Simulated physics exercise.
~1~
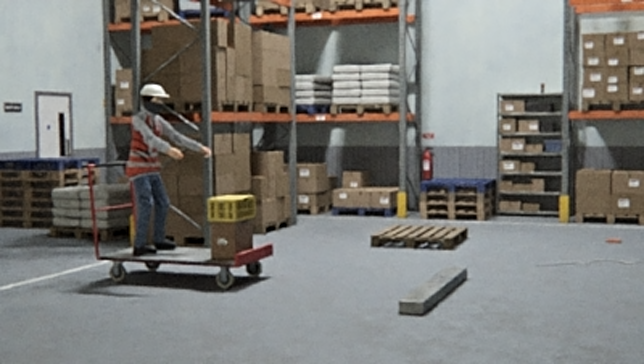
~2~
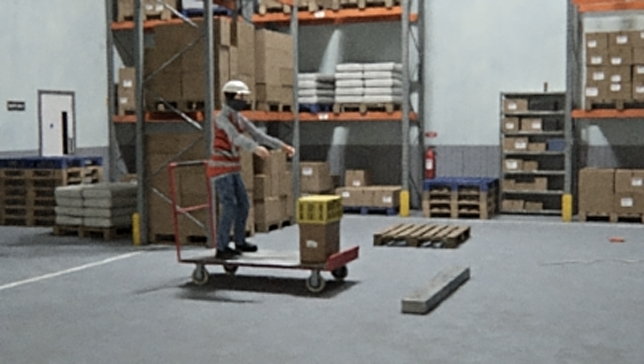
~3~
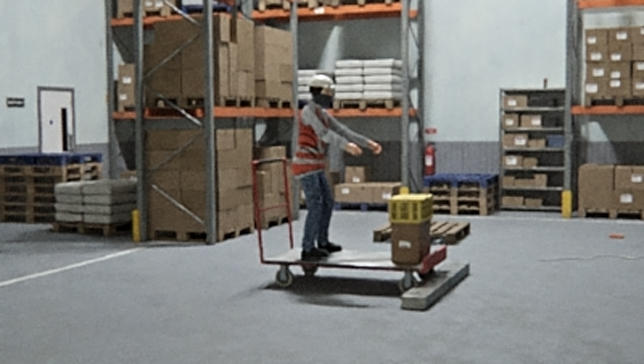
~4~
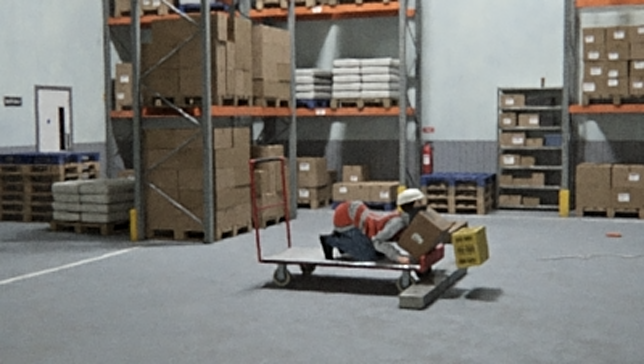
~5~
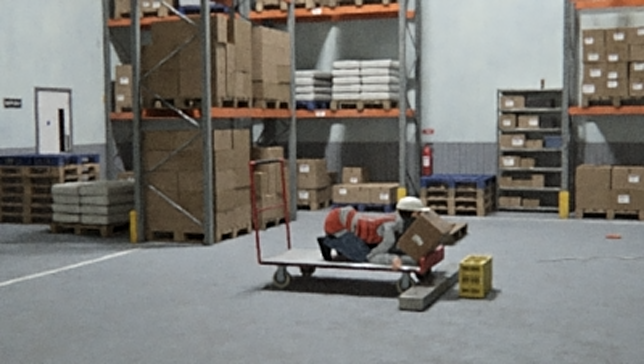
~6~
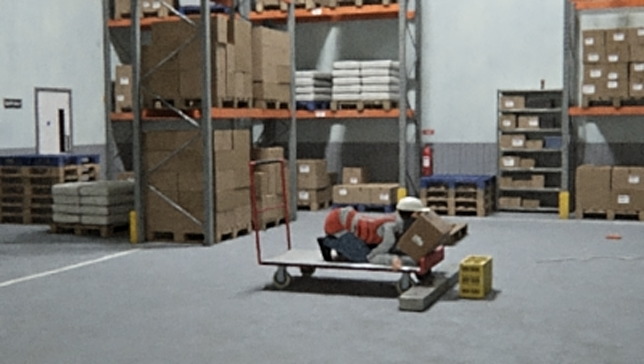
Flatbed trolley rolling right and stopping at a floor beam, its standing rider collapsing forward against a tilting box, yellow crate falling off.
